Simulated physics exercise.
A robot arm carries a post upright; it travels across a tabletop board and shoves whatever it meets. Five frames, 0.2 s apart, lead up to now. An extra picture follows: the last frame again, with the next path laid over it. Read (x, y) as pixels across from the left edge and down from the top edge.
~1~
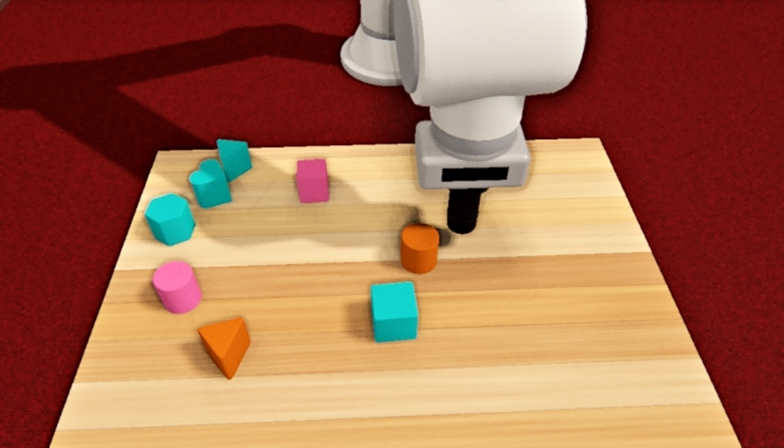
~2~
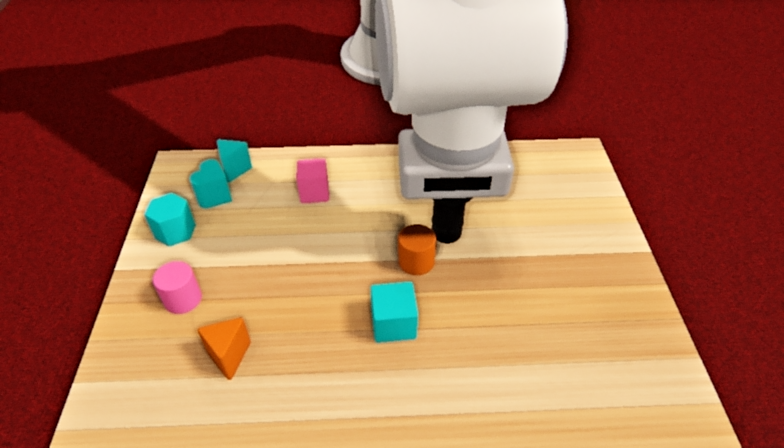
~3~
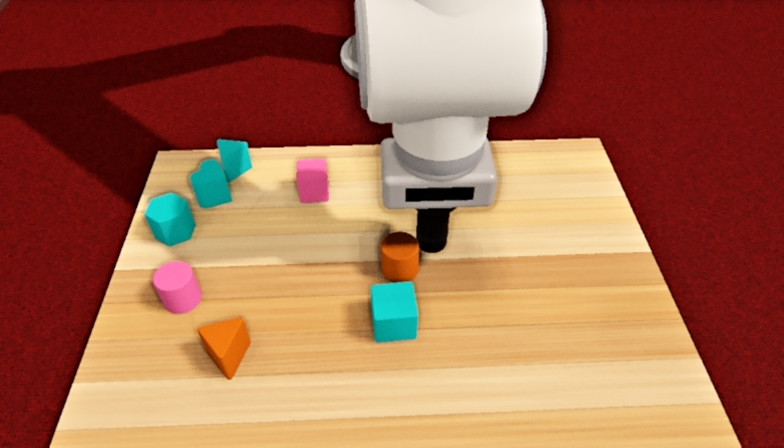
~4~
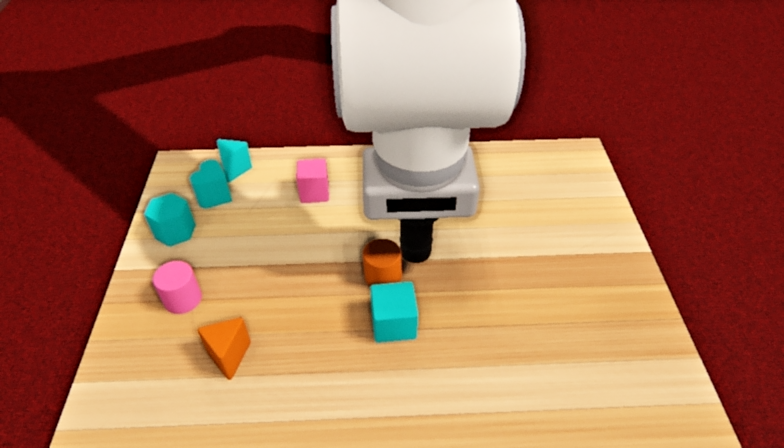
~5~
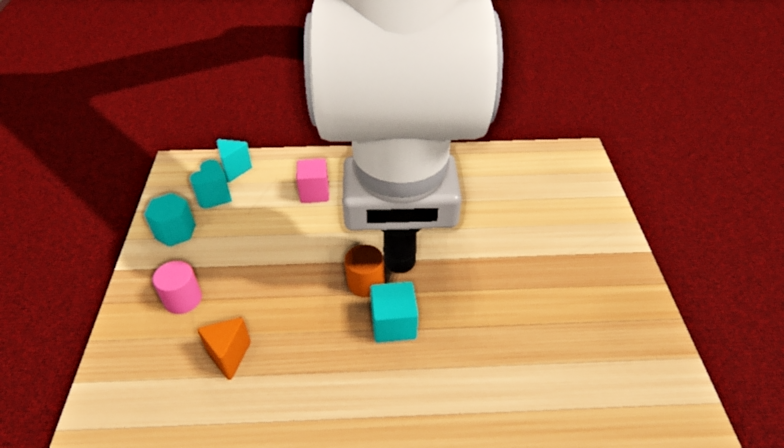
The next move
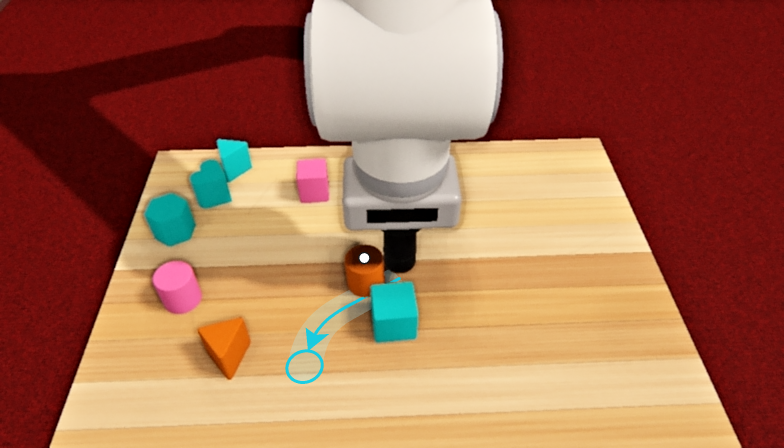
The footage shows a robot arm with a black post above a wooden board of colourful blocks; the post moves left and toward the viewer, pushing an orange disc leftward past the back of a turquoise square.
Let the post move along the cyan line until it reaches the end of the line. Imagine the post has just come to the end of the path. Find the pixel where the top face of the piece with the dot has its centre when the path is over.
In the picture, that point is around (304, 272).
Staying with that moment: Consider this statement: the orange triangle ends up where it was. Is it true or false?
Answer: True.
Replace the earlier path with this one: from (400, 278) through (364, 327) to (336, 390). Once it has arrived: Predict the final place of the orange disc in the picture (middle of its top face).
It will end up at (344, 269).
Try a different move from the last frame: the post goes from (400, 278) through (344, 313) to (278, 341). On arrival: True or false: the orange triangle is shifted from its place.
The statement is false.
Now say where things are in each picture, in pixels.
Post tip at (461, 225); block tops, orange triangle at (220, 334); orange disc at (420, 235); turquoise square at (394, 300), in the first frame.
Post at (446, 234); orange disc at (417, 237), in the second frame.
Post at (431, 243); orange disc at (400, 245), in the third frame.
Post at (416, 252); orange disc at (382, 252), in the fourth frame.
Post at (400, 262); orange triangle at (220, 334); orange disc at (364, 258); turquoise square at (394, 300), in the fifth frame.
Path on the board, from (400, 278) via (361, 299) and (322, 325), ending at (305, 366); the dot is on the orange disc.
What follows on the original path. One third of the way, post at (359, 283); orange disc at (325, 266).
Two thirds of the way, post at (319, 310); orange disc at (304, 272).
At the end, post at (301, 351); orange triangle in place; orange disc at (304, 272); turquoise square in place.
